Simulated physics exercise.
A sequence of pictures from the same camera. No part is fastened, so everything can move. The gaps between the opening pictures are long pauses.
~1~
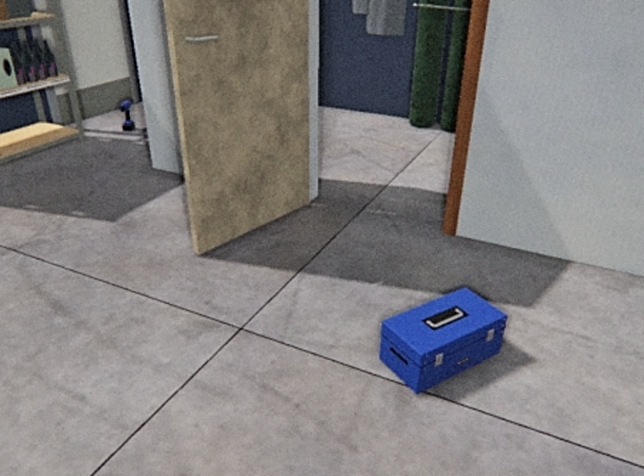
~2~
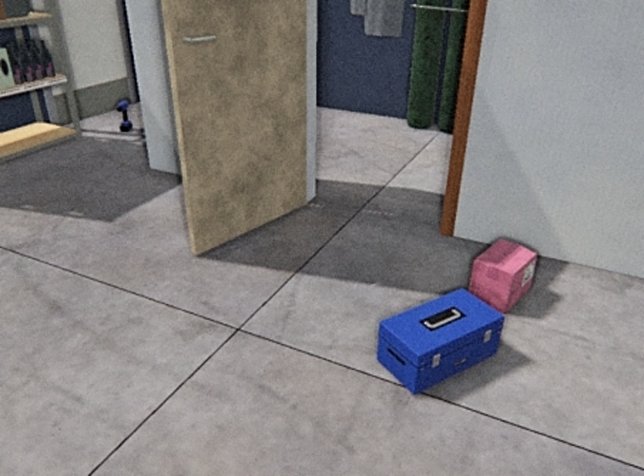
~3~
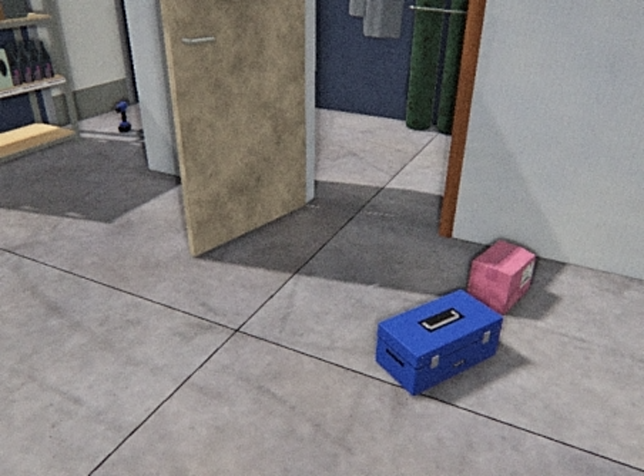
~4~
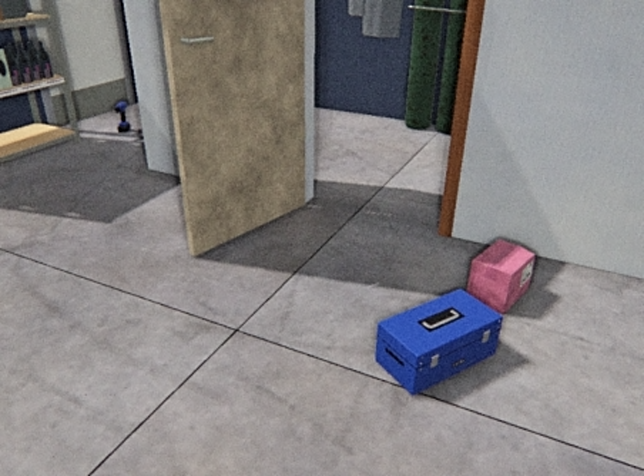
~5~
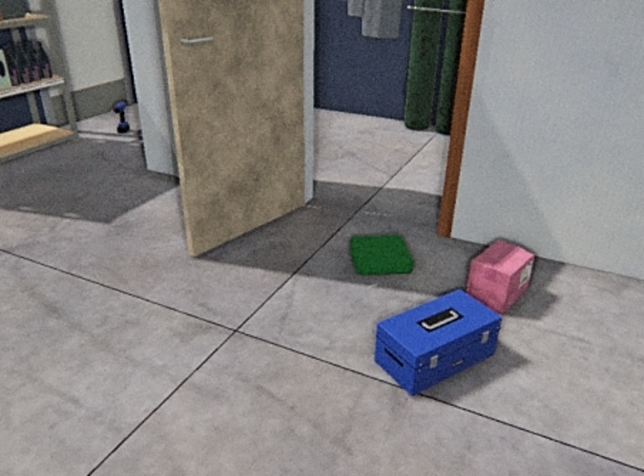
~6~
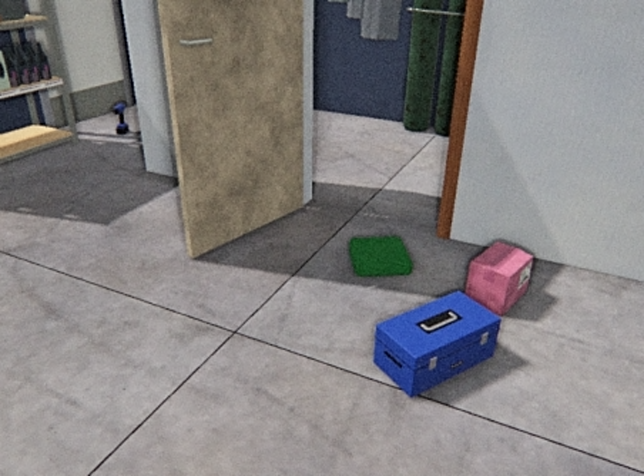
A wide-open door stays still as a pink box, then a green cushion, appear near a blue toolbox.
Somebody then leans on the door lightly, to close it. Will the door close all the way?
No - the gap remains.
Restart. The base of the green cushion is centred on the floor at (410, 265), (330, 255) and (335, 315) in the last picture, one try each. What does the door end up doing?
First try: It swings home; second try: It gets caught partway; third try: It swings home.
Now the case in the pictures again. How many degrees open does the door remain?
About 20°.
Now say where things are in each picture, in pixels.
In the first frame, door wide open and still; blue toolbox (443, 338).
In the second frame, door wide open and still; blue toolbox (440, 338); pink box (503, 275).
In the third frame, door wide open and still; blue toolbox (439, 340); pink box (502, 276).
In the fourth frame, door wide open and still; blue toolbox (438, 339); pink box (501, 275).
In the fifth frame, door wide open and still; blue toolbox (438, 340); pink box (500, 276).
In the sixth frame, door wide open and still; green cushion (379, 256); blue toolbox (437, 341).
Then, 1.20 s past the last view, door at 58°.
Then, 1.60 s past the last view, door at 31°; green cushion displaced a little near (407, 249).
Finally, door at 20°; moved from the start, green cushion; the other 2 still in place. Final places as the last picture's camera would see them, green cushion near (428, 241).
